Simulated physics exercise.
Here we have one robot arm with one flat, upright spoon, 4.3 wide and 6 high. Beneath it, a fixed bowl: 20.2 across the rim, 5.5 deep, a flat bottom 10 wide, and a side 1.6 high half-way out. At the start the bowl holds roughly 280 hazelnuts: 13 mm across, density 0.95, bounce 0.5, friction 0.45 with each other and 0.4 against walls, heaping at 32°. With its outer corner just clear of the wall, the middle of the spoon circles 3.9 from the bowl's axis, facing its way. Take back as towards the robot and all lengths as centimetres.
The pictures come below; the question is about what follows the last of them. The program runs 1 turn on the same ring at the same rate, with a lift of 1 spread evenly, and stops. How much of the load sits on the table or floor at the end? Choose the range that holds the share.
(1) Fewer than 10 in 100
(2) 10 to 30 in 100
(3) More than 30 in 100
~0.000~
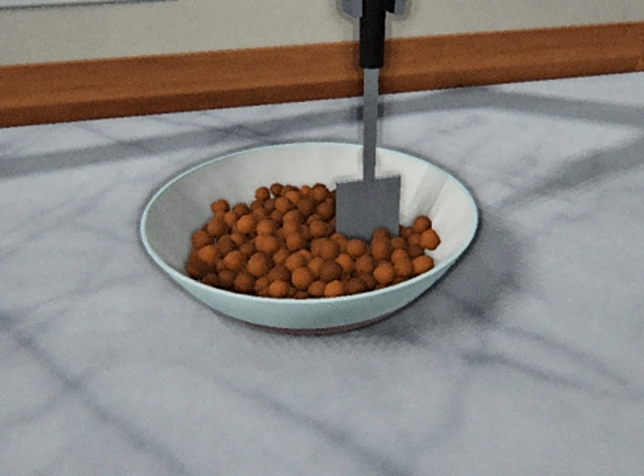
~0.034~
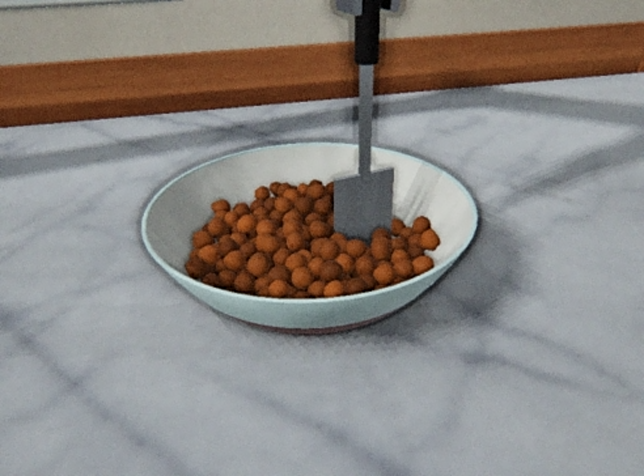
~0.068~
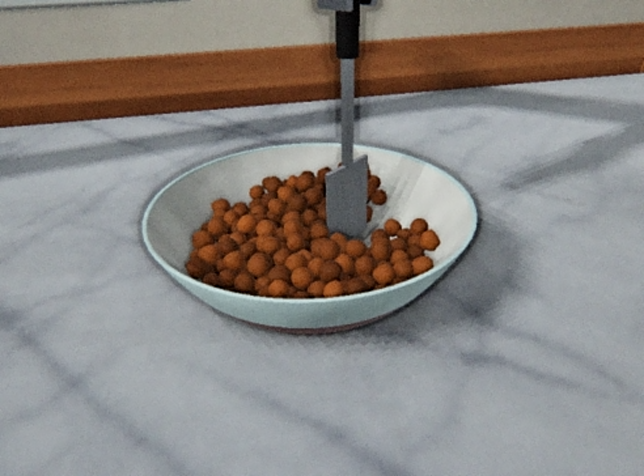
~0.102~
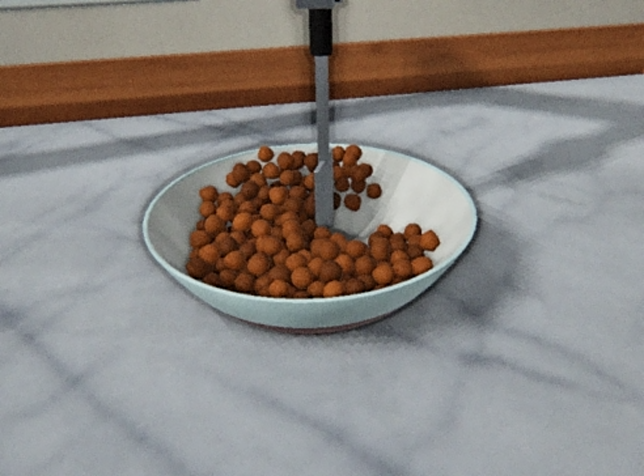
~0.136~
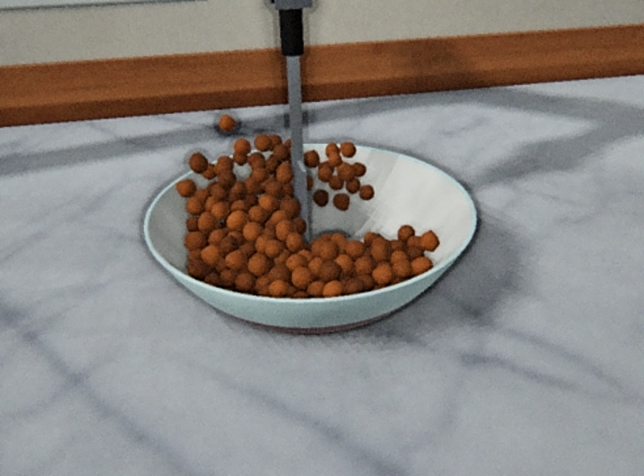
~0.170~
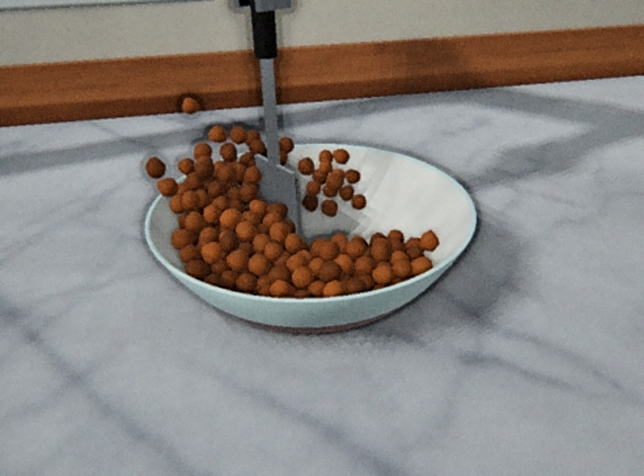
2, 10 to 30 in 100.
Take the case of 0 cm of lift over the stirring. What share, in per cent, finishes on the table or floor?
I'd put it at about 25 per cent.
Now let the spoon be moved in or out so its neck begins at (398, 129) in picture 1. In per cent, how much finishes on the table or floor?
About 30 per cent.
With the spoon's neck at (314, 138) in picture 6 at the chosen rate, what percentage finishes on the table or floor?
It works out to roughly 5 percent.
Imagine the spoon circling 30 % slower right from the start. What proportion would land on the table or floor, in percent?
5 per cent.
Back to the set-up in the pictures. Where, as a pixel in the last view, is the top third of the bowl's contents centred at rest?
Roughly pixel (370, 226).
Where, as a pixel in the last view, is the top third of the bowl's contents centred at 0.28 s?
I'd put it at around (229, 255).
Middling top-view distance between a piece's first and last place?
Some 7 centimetres or so.
By 0.28 s, 209° round, highest piece 8 above the table; 259 in the bowl, 7 on the table or floor, 15 in flight or on the tool.
By 0.40 s, 299° round, highest piece 9 above the table; 238 in the bowl, 27 on the table or floor, 16 in flight or on the tool.
By 0.65 s, 0° round, highest piece 6 above the table; 226 in the bowl, 55 on the table or floor.
By 1.35 s, 0° round, highest piece 5 above the table; 226 in the bowl, 55 on the table or floor.
Final count, 226 in the bowl, 55 on the table or floor. That is 20 % on the table or floor.
